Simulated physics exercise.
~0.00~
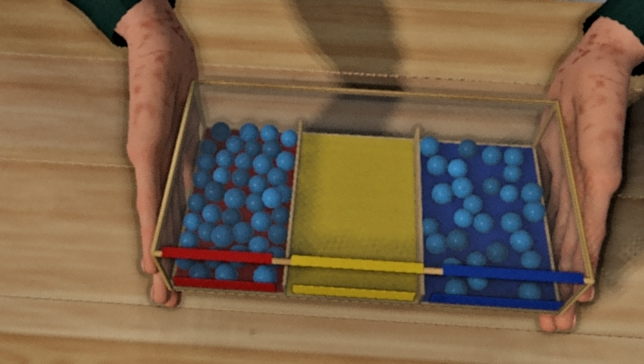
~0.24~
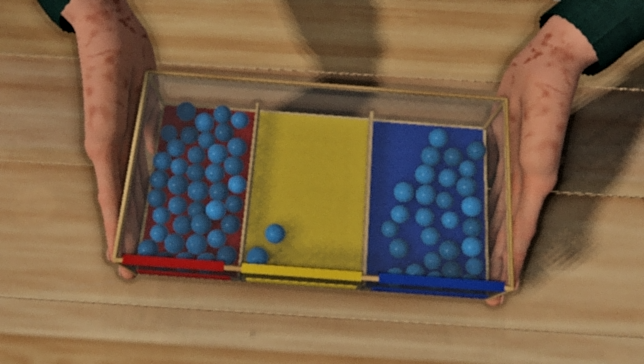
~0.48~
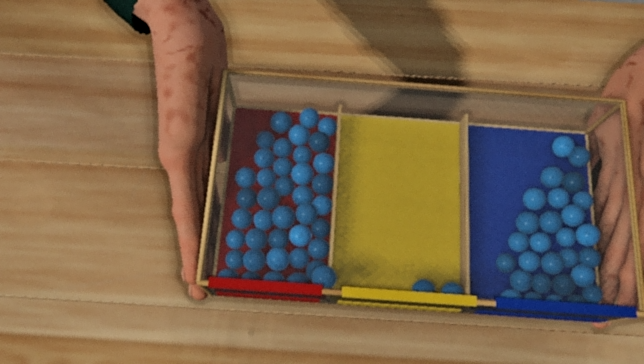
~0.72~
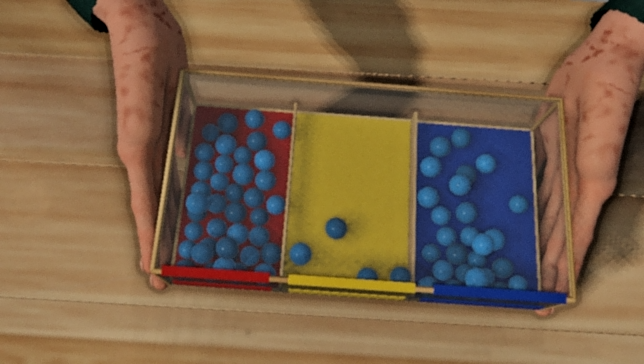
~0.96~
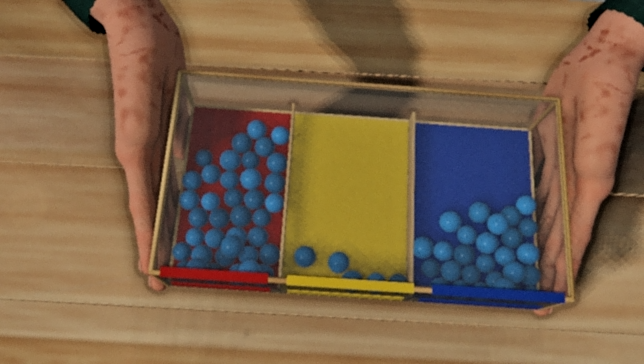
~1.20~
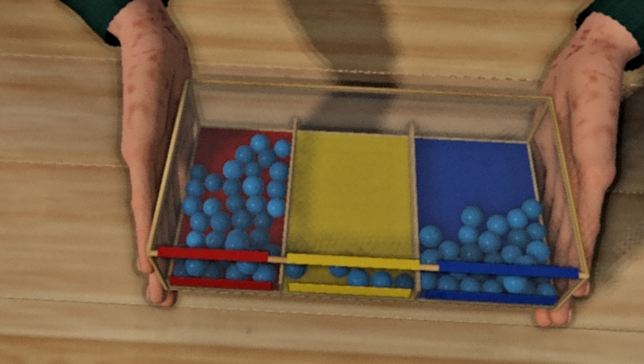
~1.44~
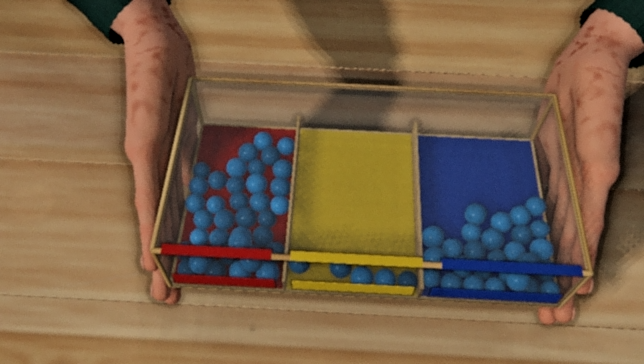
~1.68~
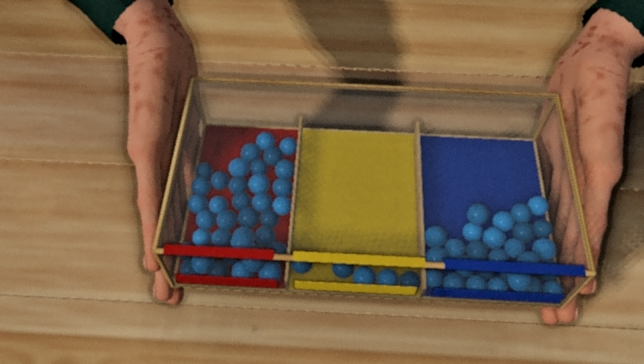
Two hands held a clear-lidded box of blue balls over a wooden surface, shook it left and right while tilting it, then brought it level again; most balls stayed in the red and blue sections, with only a few ending in the yellow middle.
